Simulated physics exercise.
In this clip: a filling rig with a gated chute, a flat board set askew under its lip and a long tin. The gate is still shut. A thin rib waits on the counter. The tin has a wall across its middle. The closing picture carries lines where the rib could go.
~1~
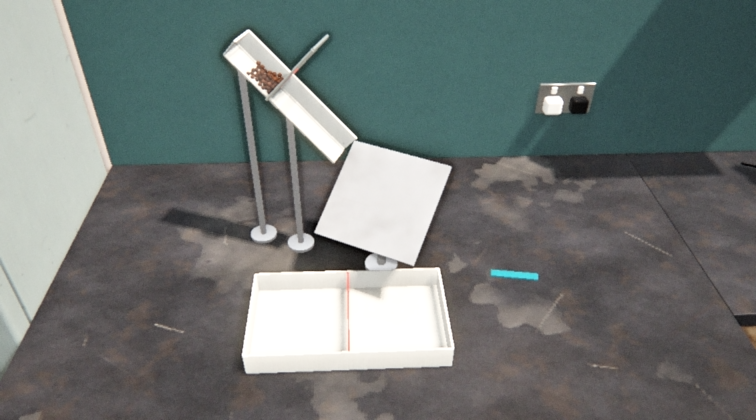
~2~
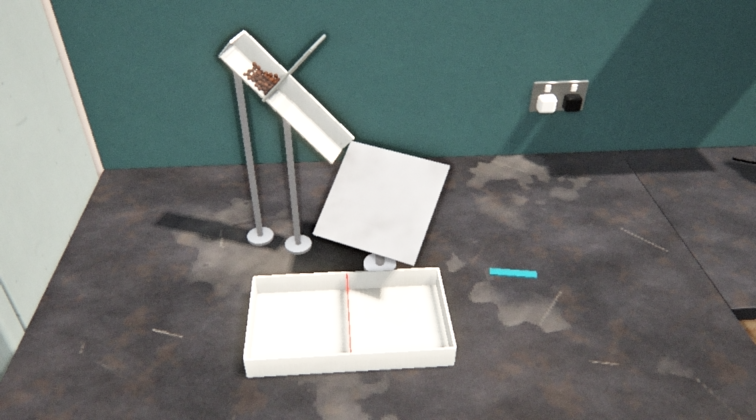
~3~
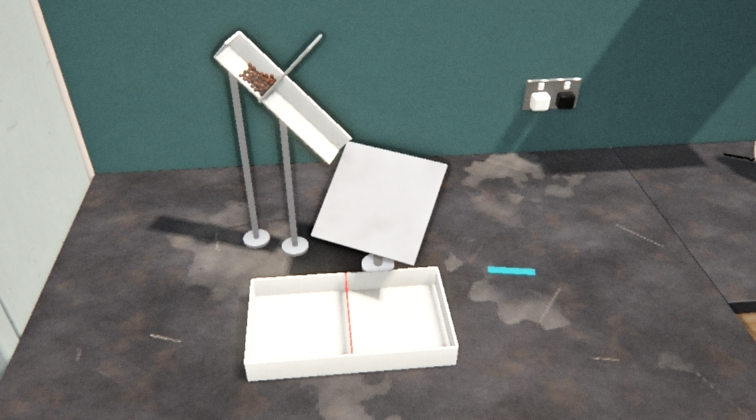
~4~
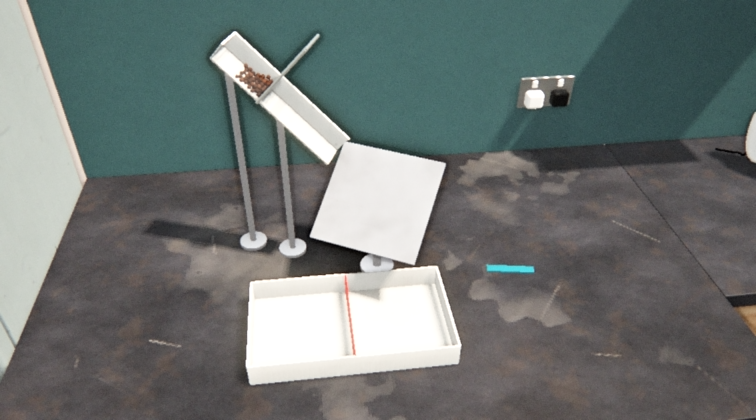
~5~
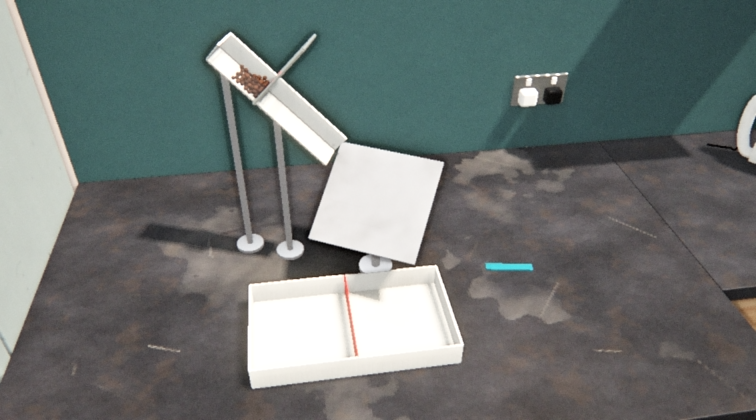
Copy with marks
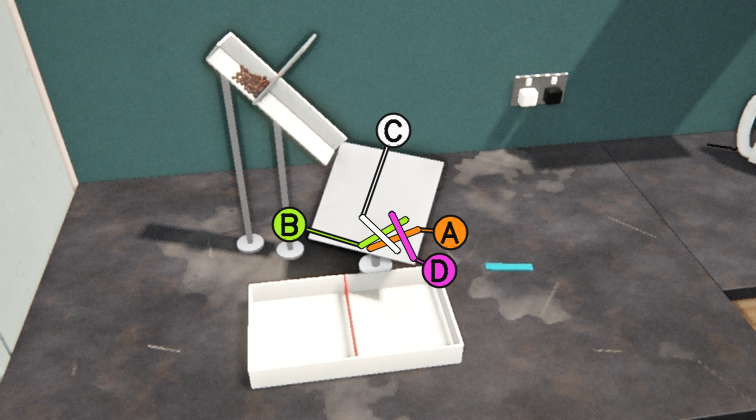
The view drifted slightly to the right around a sloping white chute, a tilted board and a divided white tin, while the brown berries stayed behind the gate and a blue strip lay still.
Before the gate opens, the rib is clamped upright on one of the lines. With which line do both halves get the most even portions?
It is A.
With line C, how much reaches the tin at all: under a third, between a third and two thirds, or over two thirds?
It is over two thirds.
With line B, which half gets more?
More lands on the left.
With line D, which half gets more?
More lands on the right.
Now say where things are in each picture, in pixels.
Load behind the gate near (268, 80), allspice berries; lip of the chute near (339, 156), sloping fairly steeply, in the first frame.
Middle of the board near (381, 200), tilted fairly steeply; middle of its low edge near (361, 249); of its high edge near (399, 153), in the second frame.
Front corners of the tin near (246, 363) and (457, 347); front end of its middle wall near (353, 355), in the third frame.
Middle of the load near (257, 83); lip near (332, 157), in the fourth frame.
Middle of the load near (253, 84); lip near (330, 158), in the fifth frame.
On the marked copy, line A from (418, 229) to (370, 248); line B from (405, 219) to (361, 245); line C from (362, 217) to (397, 250); line D from (391, 214) to (413, 258).
With A, of what is caught, close to two thirds in the left half, close to a third in the right.
With B, of what is caught, the bulk in the left half, a small share in the right.
With C, of what is caught, a small share in the left half, the bulk in the right.
With D, of what is caught, a small share in the left half, the bulk in the right.
